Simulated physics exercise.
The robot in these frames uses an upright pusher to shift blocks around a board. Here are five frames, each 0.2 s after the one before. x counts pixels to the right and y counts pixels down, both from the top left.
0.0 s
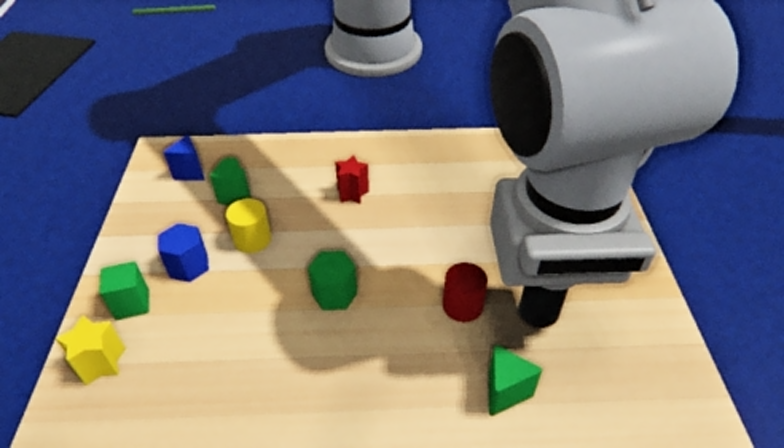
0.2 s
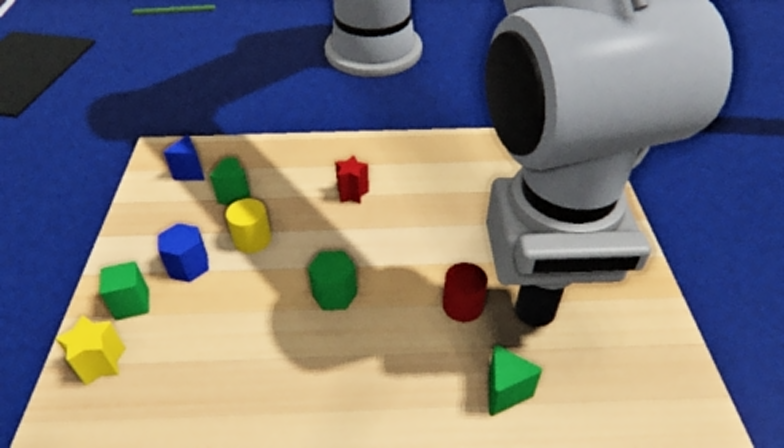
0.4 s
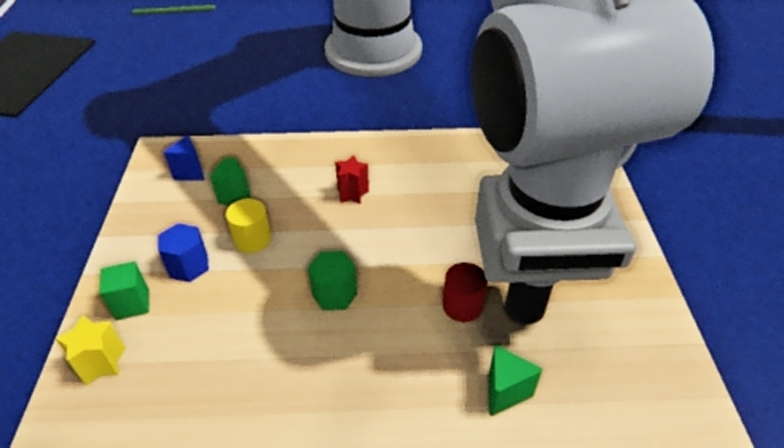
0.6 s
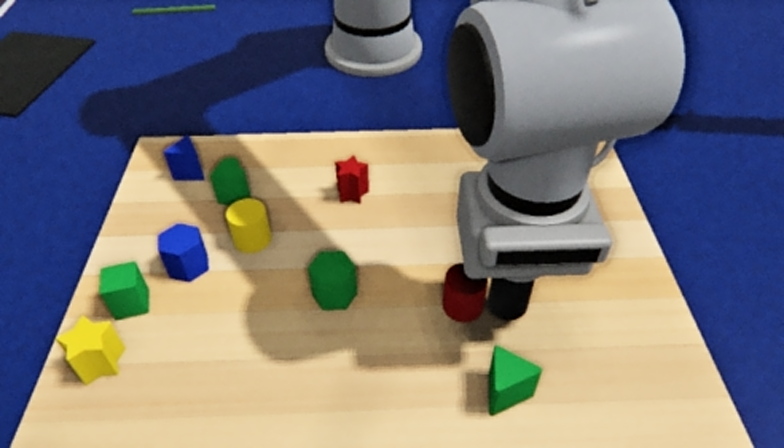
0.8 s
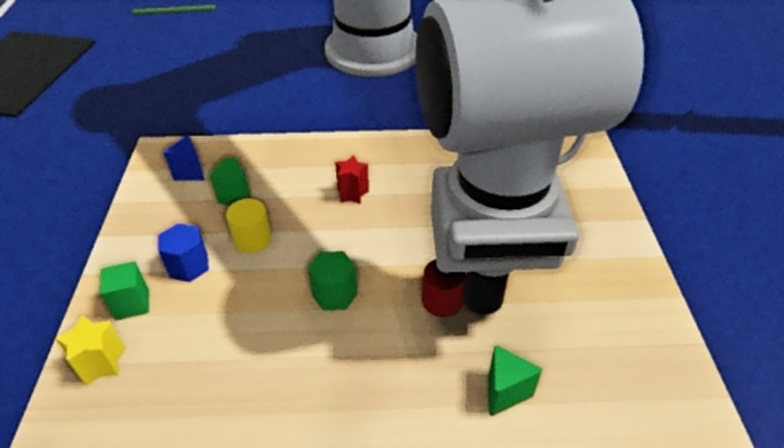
The video shows a gray robot arm with a black pusher moving left across a wooden board of red, green, blue and yellow blocks, then nudging the red cylinder slightly left while the other blocks stay still.
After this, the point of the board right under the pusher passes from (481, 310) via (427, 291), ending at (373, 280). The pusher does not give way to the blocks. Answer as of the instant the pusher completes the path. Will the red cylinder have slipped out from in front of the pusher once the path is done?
The answer is no.
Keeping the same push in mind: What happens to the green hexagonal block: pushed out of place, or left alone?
From what I can tell, it won't keep its place.
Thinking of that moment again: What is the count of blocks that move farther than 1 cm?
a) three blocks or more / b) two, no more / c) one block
The one that fits is b, two, no more.
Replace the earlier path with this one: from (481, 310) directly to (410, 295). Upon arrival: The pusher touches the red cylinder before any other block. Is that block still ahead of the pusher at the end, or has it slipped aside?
It is driven along in front.
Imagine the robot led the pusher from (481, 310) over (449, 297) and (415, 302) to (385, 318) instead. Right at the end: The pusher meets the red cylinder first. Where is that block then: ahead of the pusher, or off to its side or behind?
Lost on the way.
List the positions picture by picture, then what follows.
In the first picture, pusher's lower end (539, 312); green hexagonal block (331, 266); red cylinder (467, 278); green triangular piece (512, 368).
In the second picture, pusher (535, 311); blocks still.
In the third picture, pusher (525, 308); blocks still.
In the fourth picture, pusher (507, 304); blocks still.
In the fifth picture, pusher (483, 299); green hexagonal block (331, 266); red cylinder (445, 273); green triangular piece (512, 368).
The first path, step by step. One third of the way, pusher (445, 286); red cylinder (406, 263).
Two thirds of the way, pusher (409, 274); green hexagonal block (326, 267); red cylinder (369, 257).
At the end, pusher (373, 269); green hexagonal block (293, 274); red cylinder (332, 259); green triangular piece still.
